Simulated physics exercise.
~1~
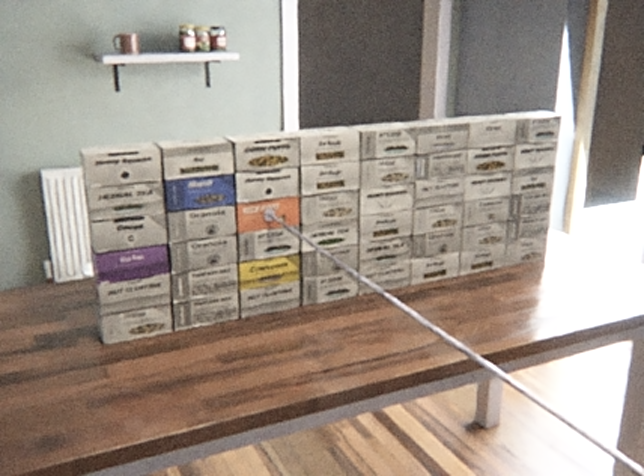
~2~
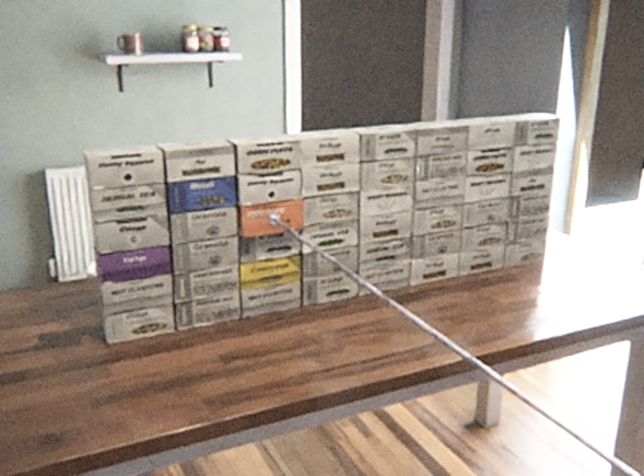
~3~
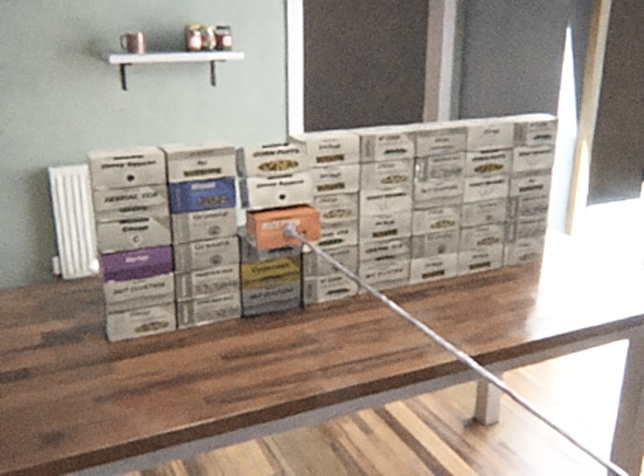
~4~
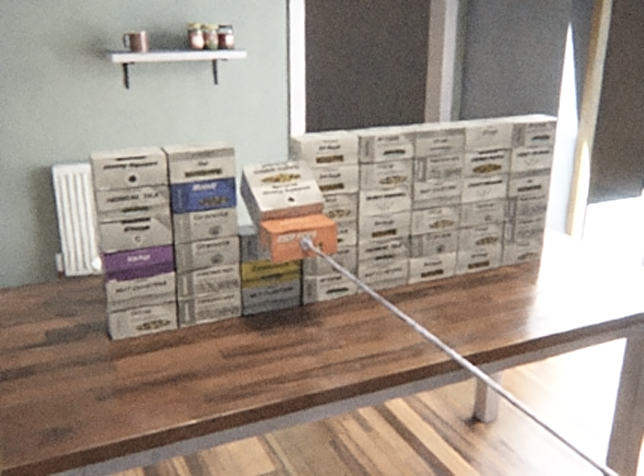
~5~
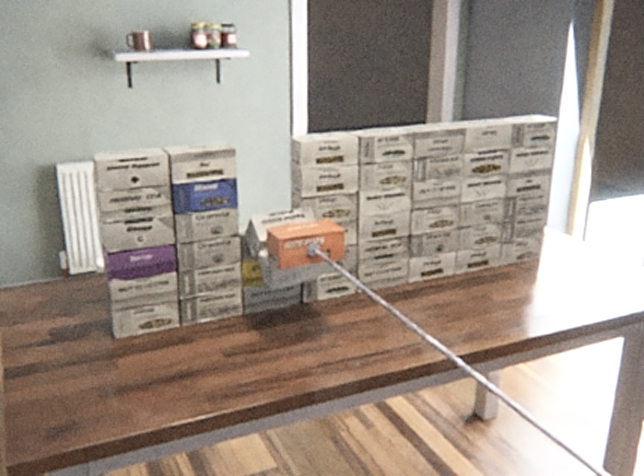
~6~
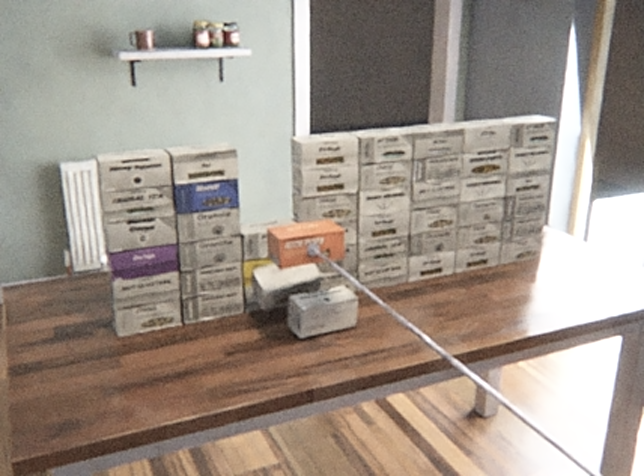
A thin rod draws the orange packet from the wall, and two packets above tumble down.
